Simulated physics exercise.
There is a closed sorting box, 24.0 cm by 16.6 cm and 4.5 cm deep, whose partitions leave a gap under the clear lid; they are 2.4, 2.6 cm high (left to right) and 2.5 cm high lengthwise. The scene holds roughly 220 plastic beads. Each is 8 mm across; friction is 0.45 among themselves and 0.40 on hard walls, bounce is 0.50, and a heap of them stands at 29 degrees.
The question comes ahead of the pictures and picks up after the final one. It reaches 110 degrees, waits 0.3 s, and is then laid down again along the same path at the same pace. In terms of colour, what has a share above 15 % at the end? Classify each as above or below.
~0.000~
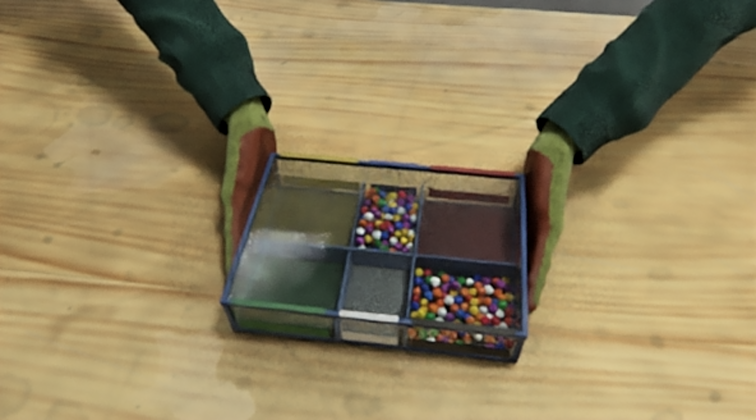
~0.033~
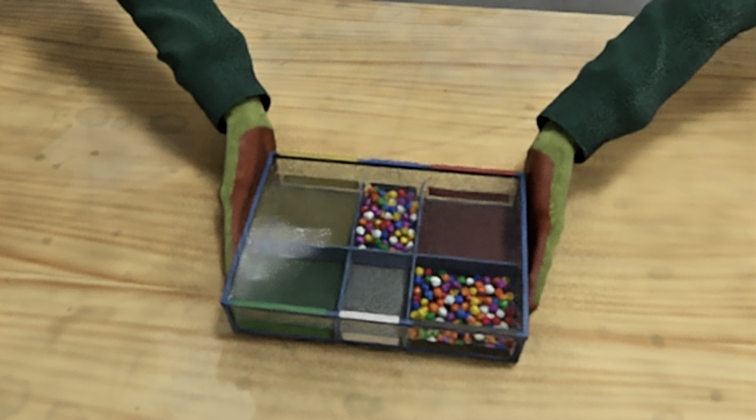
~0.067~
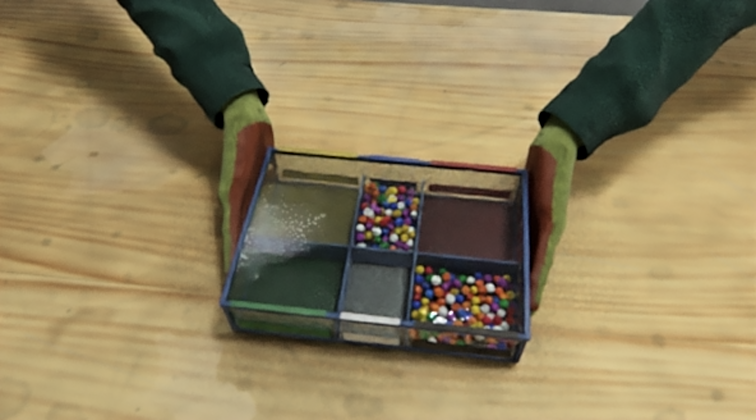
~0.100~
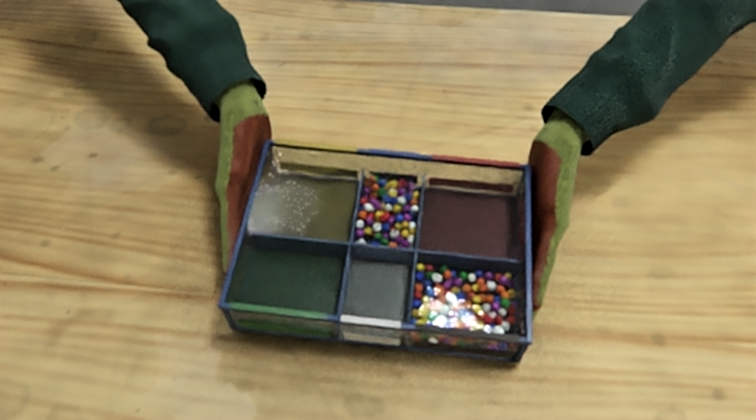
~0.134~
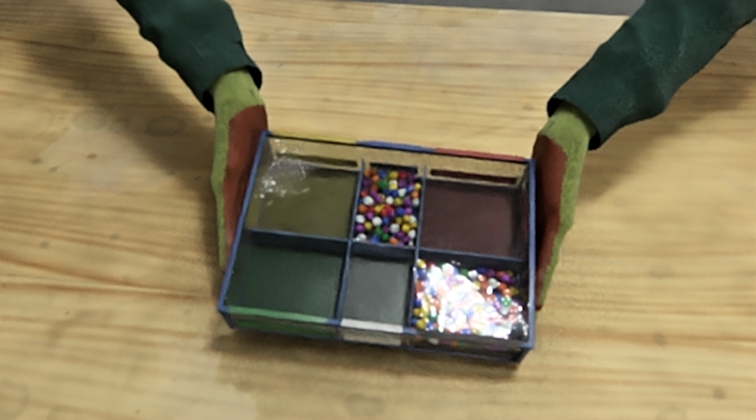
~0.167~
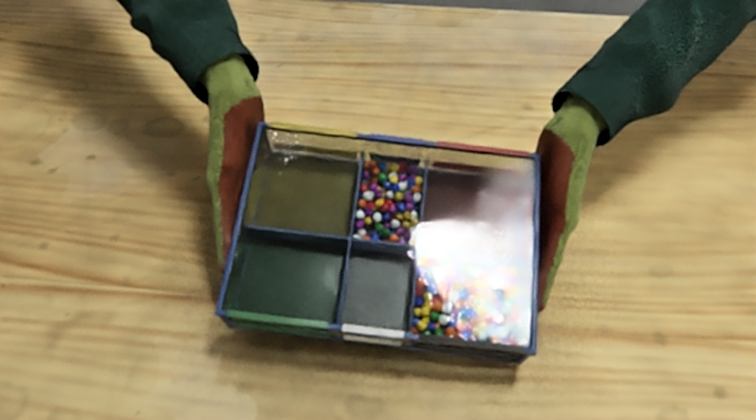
Classification: Red below, blue below, green below, yellow below, white above, black above.
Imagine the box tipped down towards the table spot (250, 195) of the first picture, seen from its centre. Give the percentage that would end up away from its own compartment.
About 95 per cent.
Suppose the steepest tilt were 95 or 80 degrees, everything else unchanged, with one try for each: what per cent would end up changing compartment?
Roughly 50 percent, then roughly 35 percent.
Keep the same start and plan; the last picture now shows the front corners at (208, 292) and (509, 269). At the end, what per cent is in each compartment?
By the end red holds 0%, blue holds 5%, green holds 20%, yellow holds 75%, white holds 0% and black holds 0%.
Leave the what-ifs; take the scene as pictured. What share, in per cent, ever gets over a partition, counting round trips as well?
I'd say near 50 percent of them.
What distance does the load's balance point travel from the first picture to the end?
6.0 cm or thereabouts.
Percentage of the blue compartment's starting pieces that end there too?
0 %.
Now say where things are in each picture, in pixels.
In the first picture, box tilt 0 degrees, front corners at (226, 300) and (522, 333); blue 50 %, black 50 %.
In the second picture, box tilt 1 degrees, front corners at (226, 301) and (523, 334).
In the third picture, box tilt 3 degrees, front corners at (225, 302) and (524, 335), lowest corner right front.
In the fourth picture, box tilt 7 degrees, front corners at (224, 304) and (526, 339), lowest corner right front.
In the fifth picture, box tilt 12 degrees, front corners at (223, 307) and (528, 344), lowest corner right front.
In the sixth picture, box tilt 17 degrees, front corners at (222, 311) and (531, 349), lowest corner right front; blue 50 %, black 50 %. The box's pace is about 160 degrees a second.
Then, at 0.95 s, tilt 110 degrees; blue 5 %, white 25 %, black 70 %.
After 1.47 s, tilt 61 degrees; white 25 %, black 75 %.
Then, at 2.06 s, tilt 0 degrees; white 25 %, black 75 %.
In the end, at 2.8 s, red 0 %, blue 0 %, green 0 %, yellow 0 %, white 25 %, black 75 %.
